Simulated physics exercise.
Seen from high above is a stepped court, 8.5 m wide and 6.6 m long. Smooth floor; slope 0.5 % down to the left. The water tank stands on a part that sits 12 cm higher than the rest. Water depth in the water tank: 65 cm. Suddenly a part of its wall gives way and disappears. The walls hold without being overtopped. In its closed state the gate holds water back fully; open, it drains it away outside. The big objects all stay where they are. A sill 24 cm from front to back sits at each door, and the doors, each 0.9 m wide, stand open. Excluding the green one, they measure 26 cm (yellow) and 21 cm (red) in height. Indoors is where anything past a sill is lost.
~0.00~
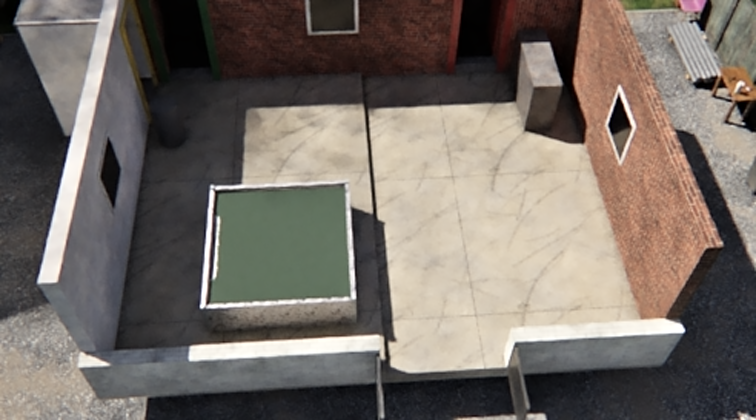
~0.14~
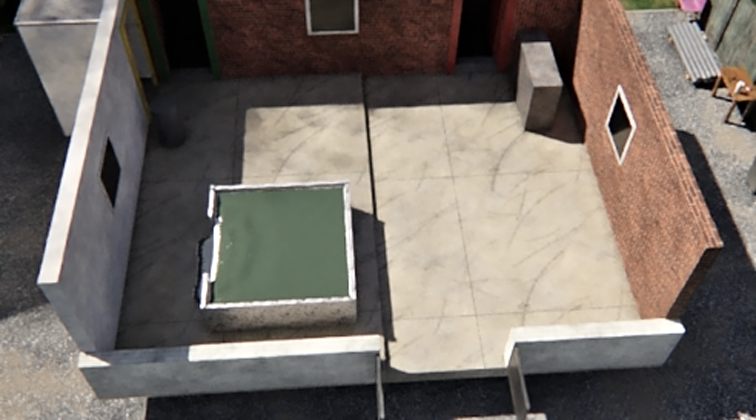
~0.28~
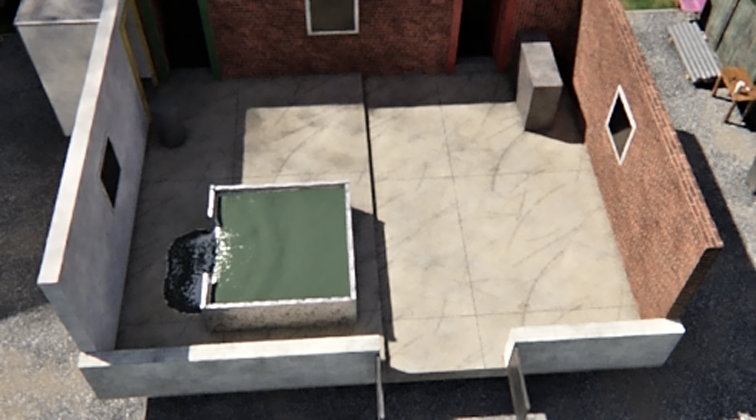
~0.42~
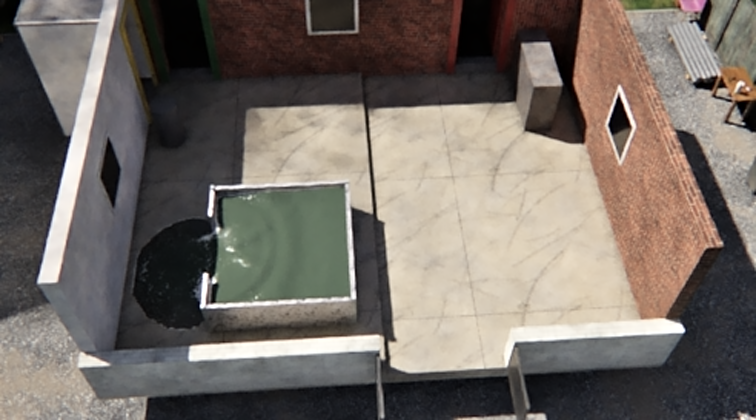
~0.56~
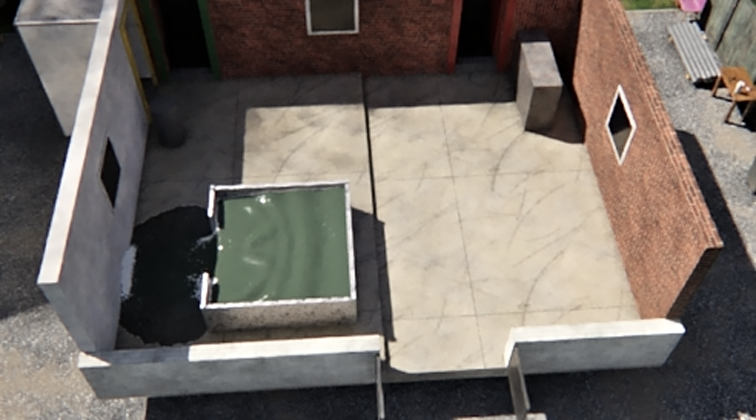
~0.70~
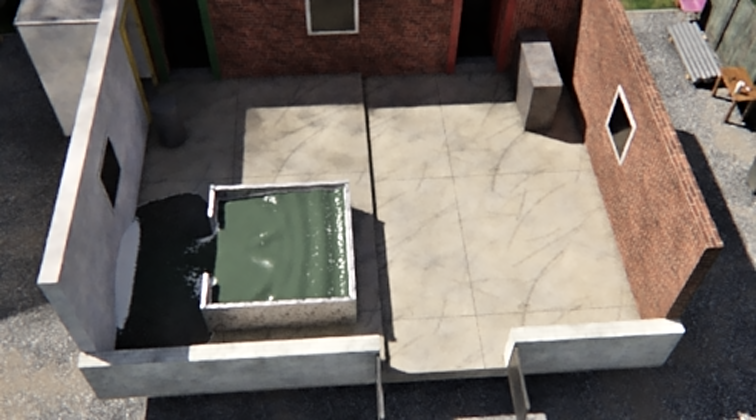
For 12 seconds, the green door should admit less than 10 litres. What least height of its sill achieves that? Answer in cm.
Close to 12.5 cm is just enough.
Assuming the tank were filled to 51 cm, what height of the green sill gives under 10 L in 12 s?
About 9.0 cm.
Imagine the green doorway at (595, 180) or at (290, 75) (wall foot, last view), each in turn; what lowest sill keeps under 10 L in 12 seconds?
About 7.0 and 9.0 cm.
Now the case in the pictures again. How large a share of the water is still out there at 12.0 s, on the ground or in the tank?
Something like 94 per cent of it remains.
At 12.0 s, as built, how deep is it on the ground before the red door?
Depth: Near 8.0 cm.
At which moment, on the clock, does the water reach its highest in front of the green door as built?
3.2 s.
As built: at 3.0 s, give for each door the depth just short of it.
Yellow 6, red 0, green 14 cm.
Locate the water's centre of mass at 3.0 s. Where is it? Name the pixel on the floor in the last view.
Centre of mass: About (233, 258) px.
After 1.4 s water covers 10 % of the floor, deepest (54 cm) near (112, 373); it has not reached the green door.
After 3.0 s water covers 30 % of the floor, deepest (38 cm) near (113, 363); 14 cm at the green door, 3 litres in over its 12 cm sill.
After 12.0 s water covers 95 % of the floor, deepest (12 cm) near (544, 72); 6 cm at the green door, 12 litres in over its 12 cm sill.
At the green door as built, the water arrived by 2.4 s and peaked near 15 cm at 3.2 s.
With a sill of 11.5 cm, 15 litres would have come in within the 12 s; with 13.5 cm, 7 litres. So under 10 litres takes about 12.5 cm.
